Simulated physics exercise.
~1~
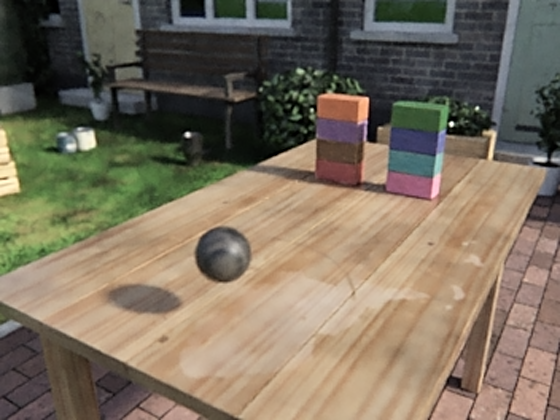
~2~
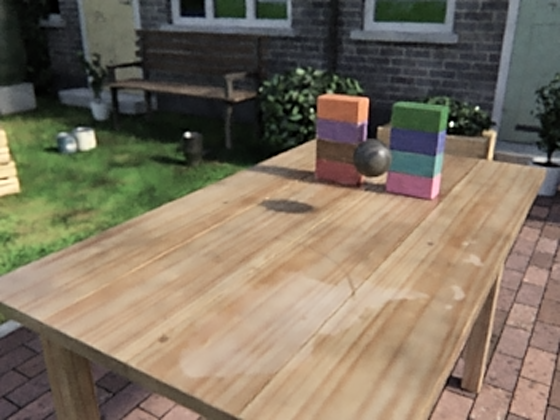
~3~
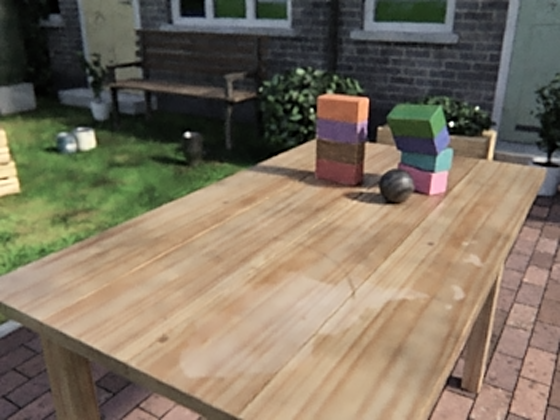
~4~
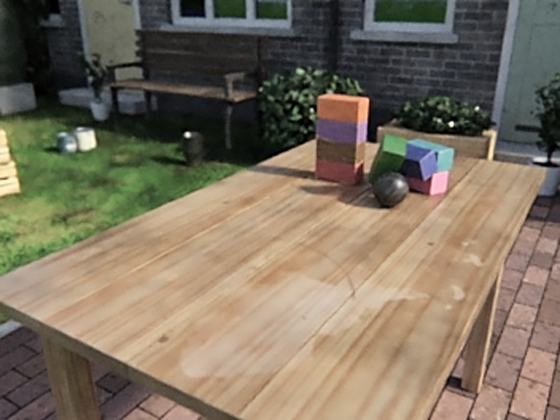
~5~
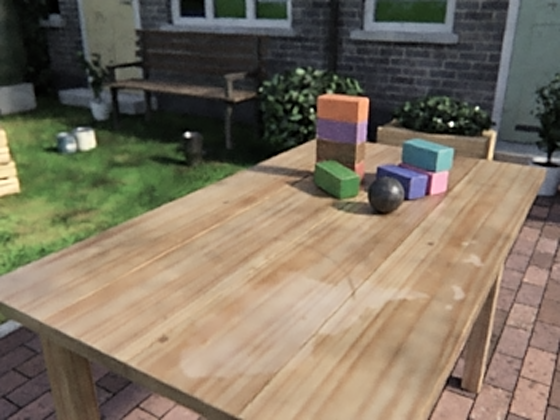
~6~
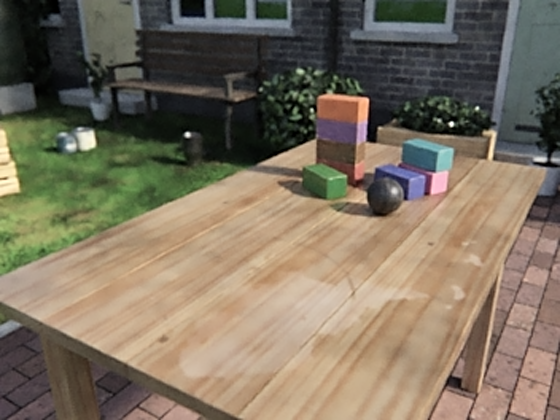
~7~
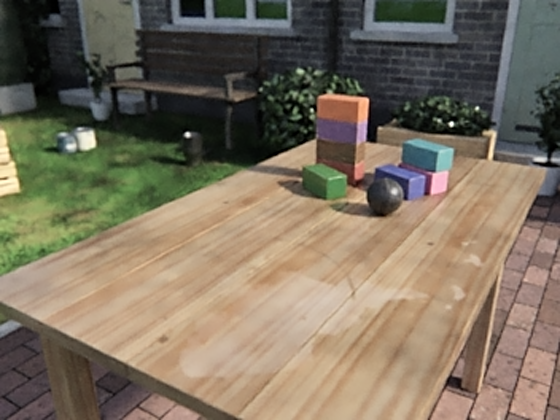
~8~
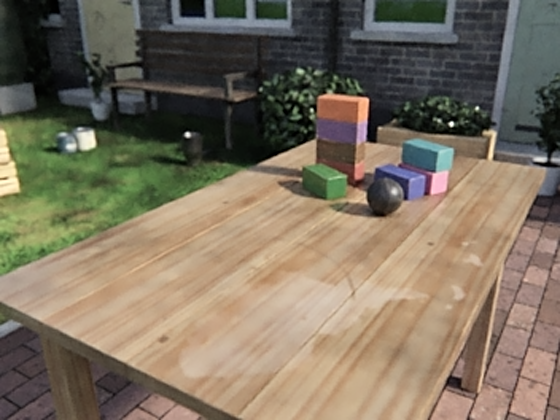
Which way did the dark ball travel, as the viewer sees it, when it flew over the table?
It travelled to the right, heading toward the stacks at the far end of the table.
